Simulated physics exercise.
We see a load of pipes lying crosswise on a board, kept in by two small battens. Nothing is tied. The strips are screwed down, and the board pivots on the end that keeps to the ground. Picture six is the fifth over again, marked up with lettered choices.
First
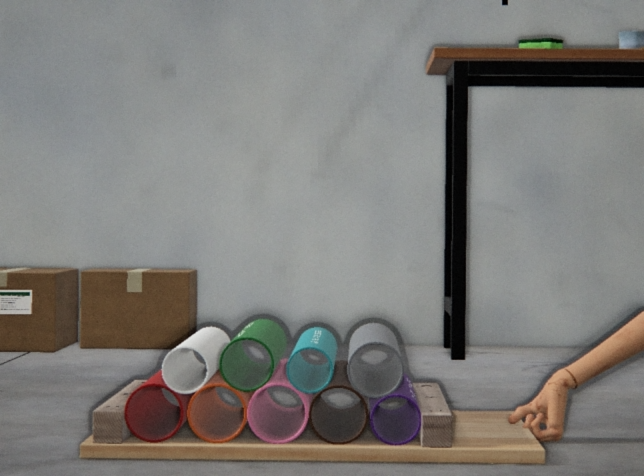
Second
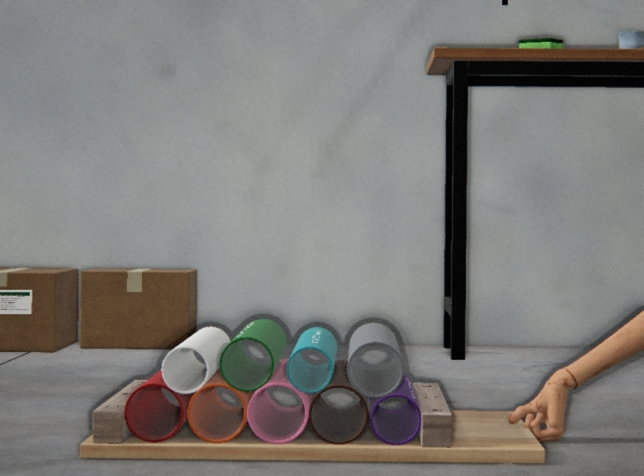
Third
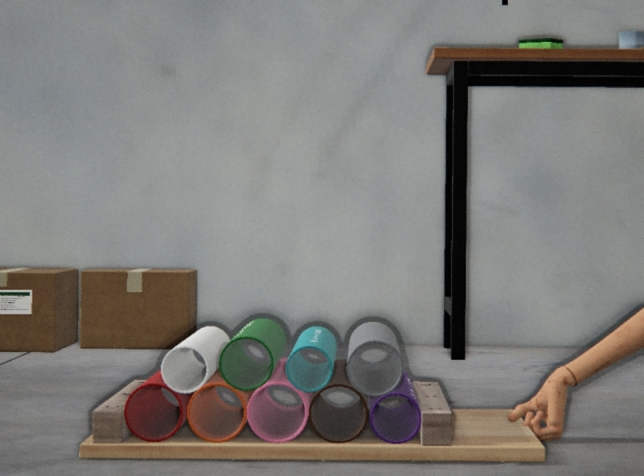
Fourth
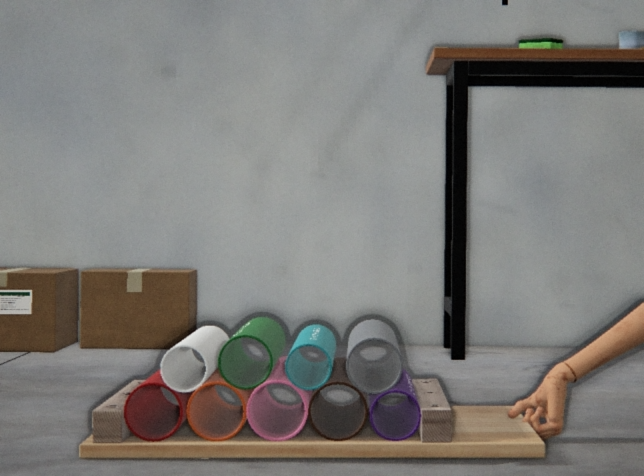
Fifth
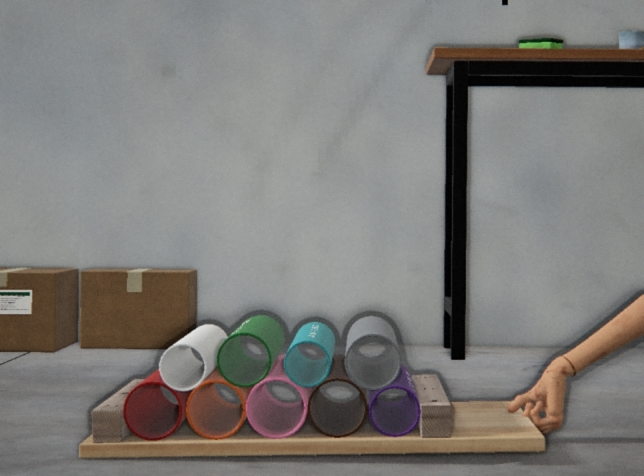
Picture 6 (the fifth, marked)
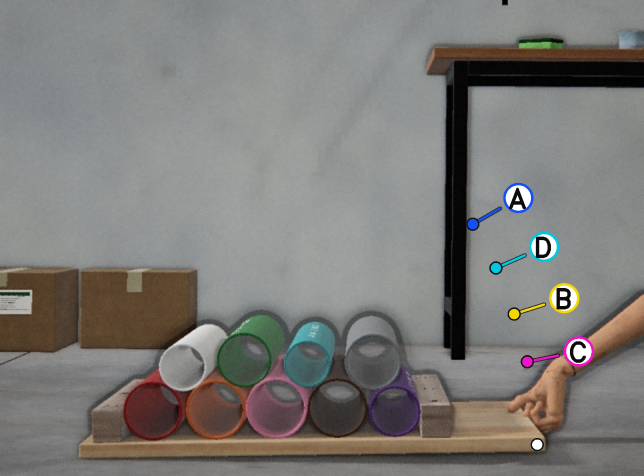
On a grey floor, a hand slightly raises one end of a board holding coloured tubes.
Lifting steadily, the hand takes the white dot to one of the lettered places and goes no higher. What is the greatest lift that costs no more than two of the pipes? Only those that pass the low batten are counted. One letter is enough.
Raise it to A.
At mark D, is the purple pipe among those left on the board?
The purple pipe: Yes.
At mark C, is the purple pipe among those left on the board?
Yes, with C.
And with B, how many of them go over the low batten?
The count is none.
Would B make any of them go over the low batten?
At B: No.
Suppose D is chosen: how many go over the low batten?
The count is none.
On the marked copy, A at (473, 224); B at (514, 314); C at (527, 362); D at (496, 268); the white dot at (537, 444).
With A. Early on, board at 19°.
Further on, board at 31°.
At the end, board at 31°, two over the low batten (green, white).
As for the rest, B none over the low batten; C none over the low batten; D none over the low batten.
